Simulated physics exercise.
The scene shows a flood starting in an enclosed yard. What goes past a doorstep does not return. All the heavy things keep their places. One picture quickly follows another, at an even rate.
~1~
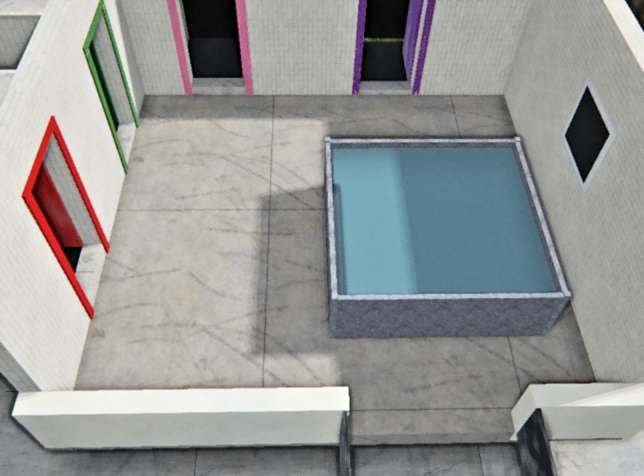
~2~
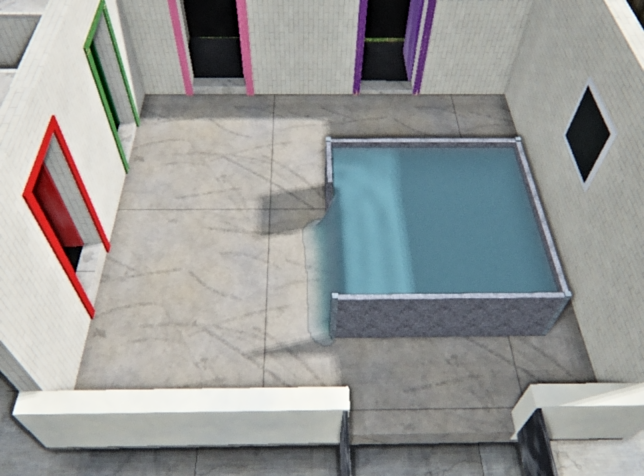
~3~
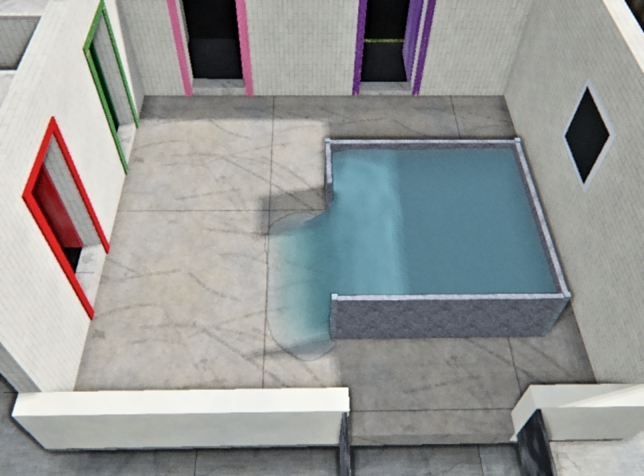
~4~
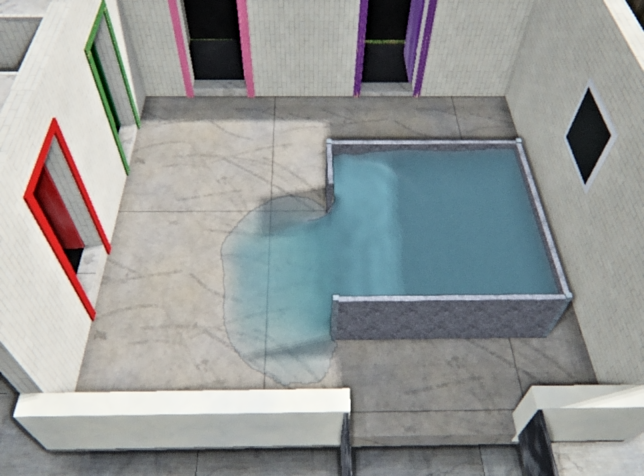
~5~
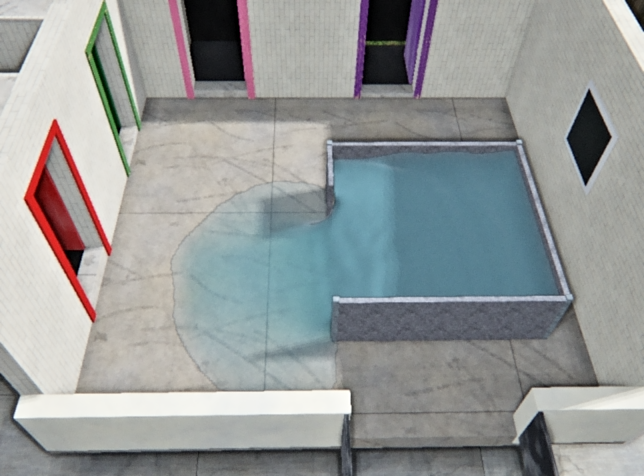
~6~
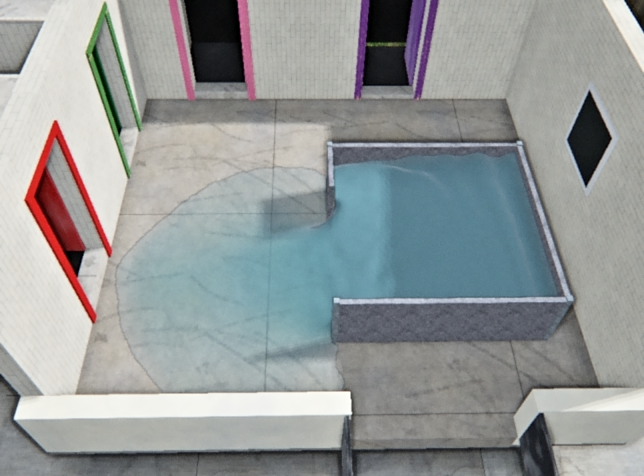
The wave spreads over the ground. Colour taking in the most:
Red.
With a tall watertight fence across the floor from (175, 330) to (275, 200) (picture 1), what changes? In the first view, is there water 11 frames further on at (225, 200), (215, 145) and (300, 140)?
Lab note - three points, in order: No flooding; no flooding; flooding.
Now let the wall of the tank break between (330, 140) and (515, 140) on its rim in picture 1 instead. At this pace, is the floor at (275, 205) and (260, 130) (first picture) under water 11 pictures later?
The first spot is left untouched and the second is soaked through.
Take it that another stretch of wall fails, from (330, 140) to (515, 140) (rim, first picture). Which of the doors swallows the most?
My answer: The purple-painted one.
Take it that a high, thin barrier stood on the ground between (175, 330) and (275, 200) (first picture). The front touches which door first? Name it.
That would be the red-painted one.
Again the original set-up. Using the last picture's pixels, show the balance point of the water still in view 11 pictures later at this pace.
About (304, 273) in the last view.
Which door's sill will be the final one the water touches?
The door marked purple.
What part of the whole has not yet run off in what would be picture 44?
Result: Close to 88 %.
A moment on, water covers 40 % of the floor; green door wet at the sill, nothing in, pink door not reached, purple door not reached, red door a lot in.
Next, water covers 45 % of the floor; green door a trickle in, pink door not reached, purple door not reached, red door a lot in.
Then, water covers 60 % of the floor; green door some in, pink door a trickle in, purple door not reached, red door a lot in.
Later, water covers 95 % of the floor; green door some in, pink door a lot in, purple door wet at the sill, nothing in, red door a lot in.
In the end, water covers 100 % of the floor; green door a lot in, pink door a lot in, purple door a trickle in, red door a lot in; the red door has let in the most.
